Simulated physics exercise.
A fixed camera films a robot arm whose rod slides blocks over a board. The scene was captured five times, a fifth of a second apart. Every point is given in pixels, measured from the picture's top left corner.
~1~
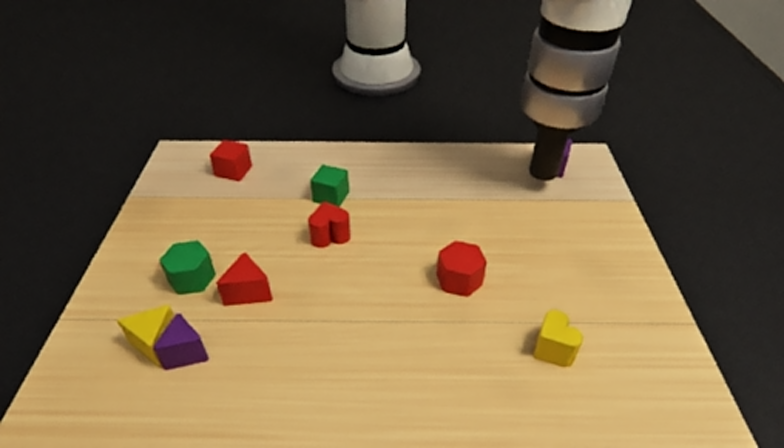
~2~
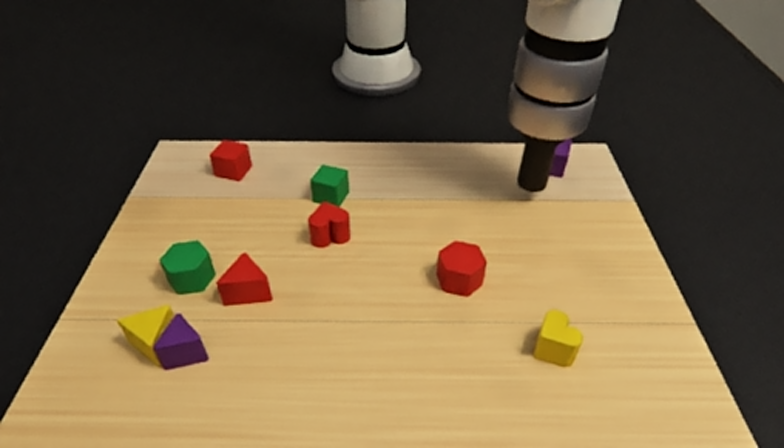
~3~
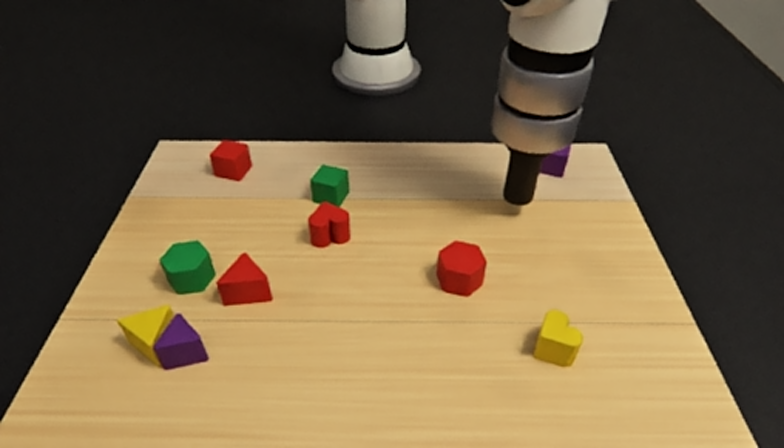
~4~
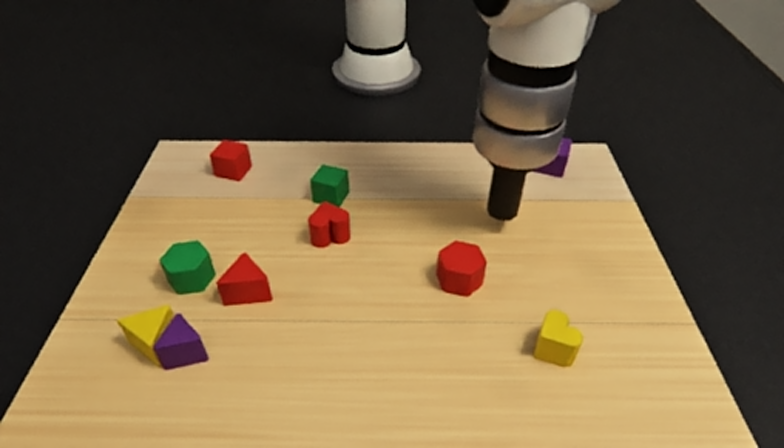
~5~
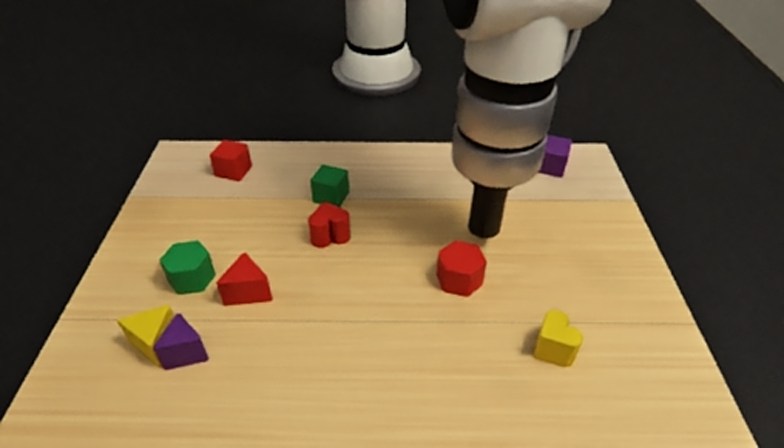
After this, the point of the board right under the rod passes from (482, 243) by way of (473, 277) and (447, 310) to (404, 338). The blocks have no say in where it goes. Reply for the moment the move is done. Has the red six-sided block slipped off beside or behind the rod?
I'd say no.
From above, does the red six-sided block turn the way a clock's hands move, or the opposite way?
Looking down: Clockwise.
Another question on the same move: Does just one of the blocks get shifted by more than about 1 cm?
Short answer: Yes.
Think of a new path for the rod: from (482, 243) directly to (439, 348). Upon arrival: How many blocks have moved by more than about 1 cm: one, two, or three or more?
Shifted over 1 cm: One.
What follows on the original path. One third of the way, rod (475, 264); red six-sided block (448, 274), turned 30° clockwise.
Two thirds of the way, rod (448, 296); red six-sided block (410, 301), turned 65° clockwise.
At the end, rod (405, 323); red six-sided block (360, 323), turned 75° clockwise.
